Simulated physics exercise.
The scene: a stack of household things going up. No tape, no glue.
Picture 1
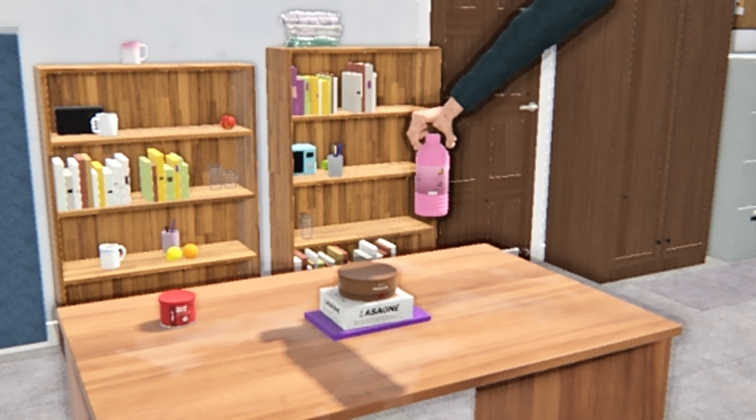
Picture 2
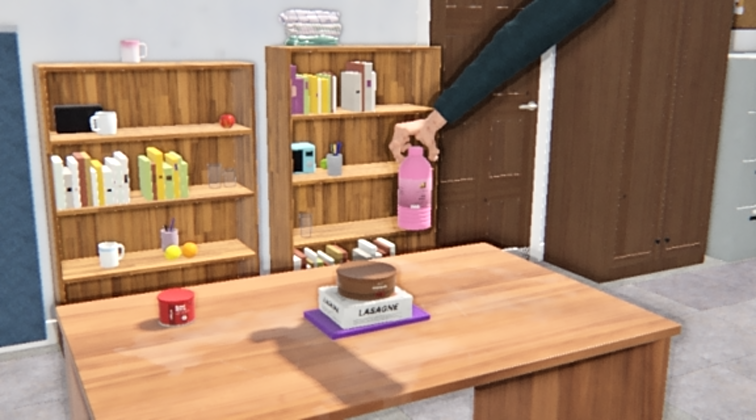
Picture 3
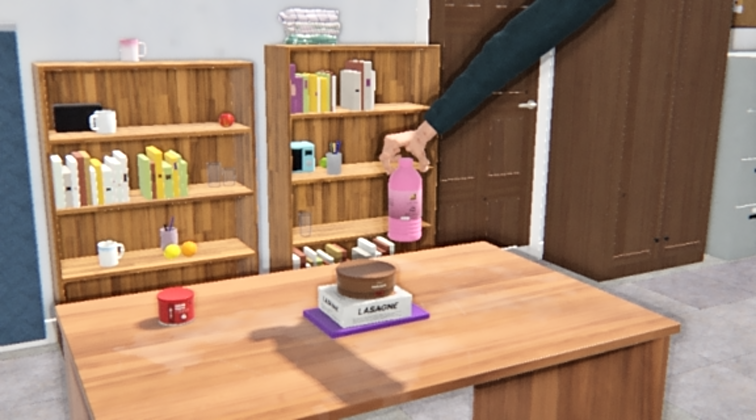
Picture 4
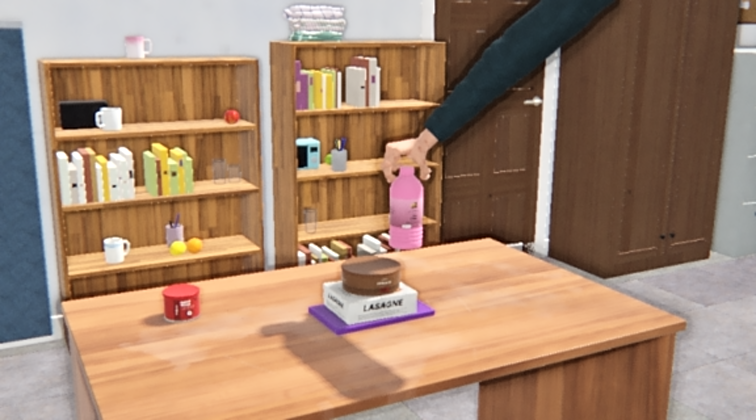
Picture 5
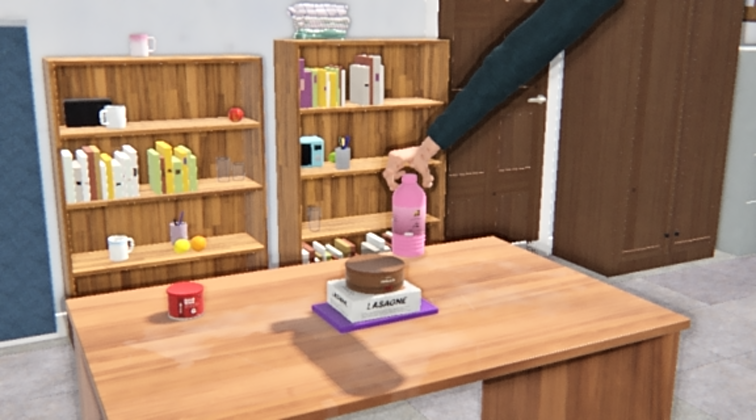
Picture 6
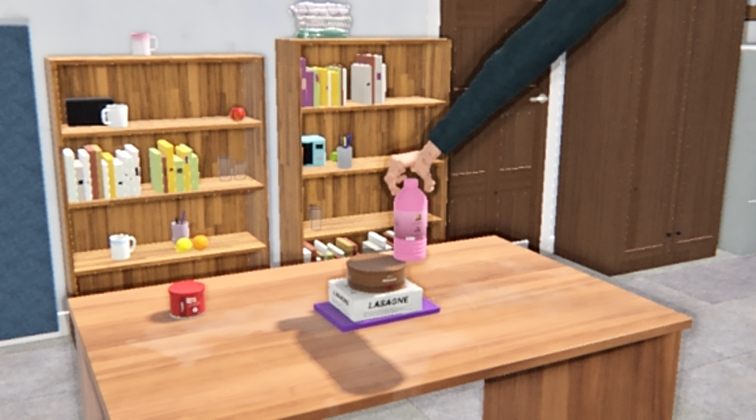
In the video, a hand holding a pink bottle by its top lowers it toward a wooden table, moving slightly left and down, and sets it behind a brown tub stacked on a white packet, keeping hold of it.
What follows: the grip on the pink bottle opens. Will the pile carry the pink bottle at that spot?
Outcome: The pile comes apart.
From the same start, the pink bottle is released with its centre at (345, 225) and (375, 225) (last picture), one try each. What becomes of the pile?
First, it loses its balance; second, it holds.
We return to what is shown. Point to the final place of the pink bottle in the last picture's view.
Around (449, 279).
Then, 0.40 s past the last view, pink bottle now fallen.
Then, 0.50 s past the last view, things are still on the move.
Then, 1.30 s past the last view, nothing new.
Finally, fallen, pink bottle; the other 4 still in place. Final places as the last picture's camera would see them, pink bottle near (449, 279). The pile gives way.
